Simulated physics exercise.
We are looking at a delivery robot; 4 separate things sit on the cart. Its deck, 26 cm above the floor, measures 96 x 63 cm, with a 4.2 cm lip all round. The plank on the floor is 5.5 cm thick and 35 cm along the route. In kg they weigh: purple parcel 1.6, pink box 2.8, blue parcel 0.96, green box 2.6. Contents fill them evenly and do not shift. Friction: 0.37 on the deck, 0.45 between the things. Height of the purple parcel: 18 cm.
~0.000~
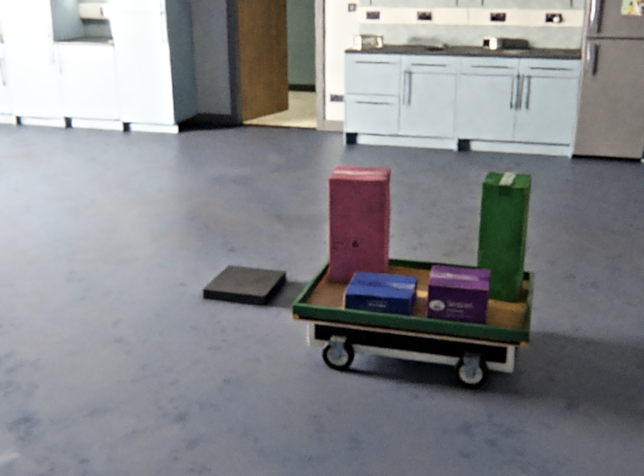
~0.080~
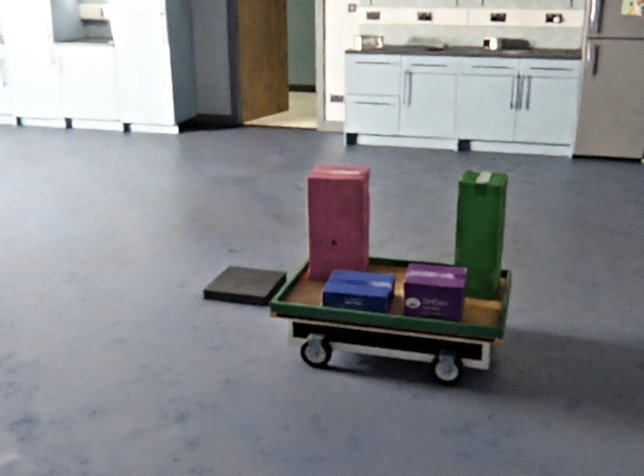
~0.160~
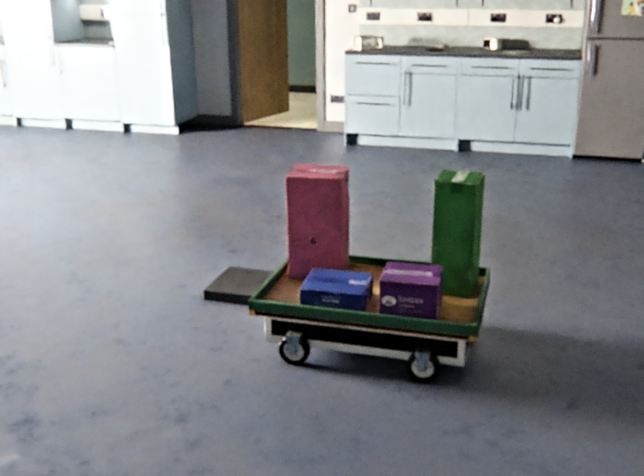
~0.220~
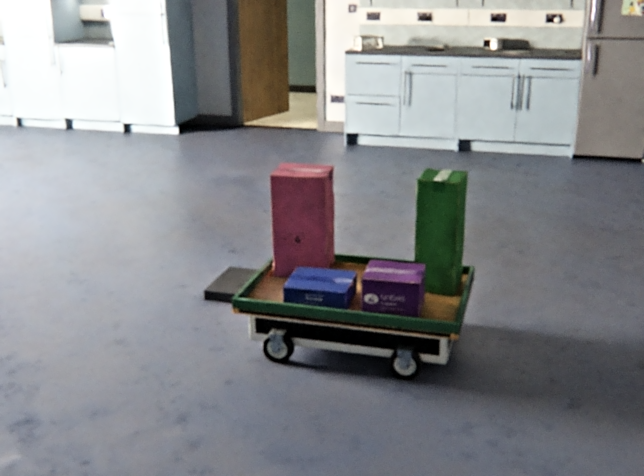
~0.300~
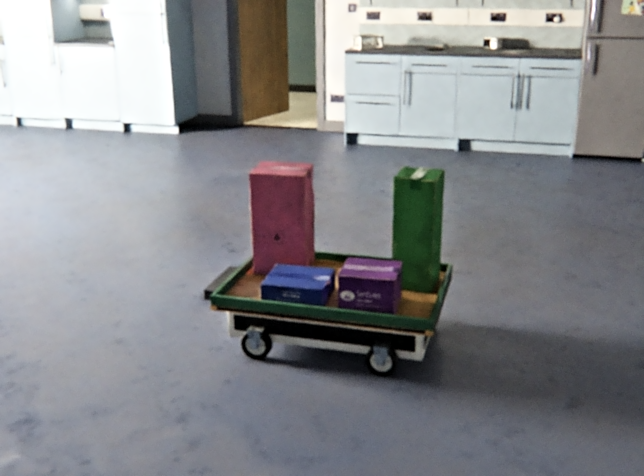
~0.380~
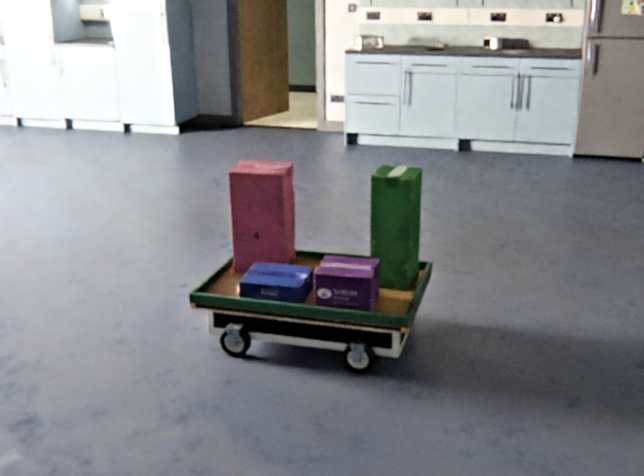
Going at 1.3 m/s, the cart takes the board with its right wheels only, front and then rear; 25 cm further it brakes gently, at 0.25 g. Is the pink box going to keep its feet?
The pink box falls over.
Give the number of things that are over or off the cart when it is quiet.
In all, 2.
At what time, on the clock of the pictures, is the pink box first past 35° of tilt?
Near 0.8 s.
By 0.58 s, cart has run 75 cm; pink box tilted 17° near (221, 201).
By 0.88 s, cart has run 114 cm; pink box tilted 40° near (146, 208); green box 2 cm from its spot.
By 1.08 s, cart has run 140 cm; pink box tilted 71° near (86, 222); green box tilted 21°; purple parcel 2 cm from its spot.
By 1.38 s, cart has run 179 cm; pink box on its side near (16, 227); green box tilted 59°; purple parcel 3 cm from its spot.
When it is over (2.3 s), lying over on the cart, pink box and green box; the other 2 within 10 cm of the start.
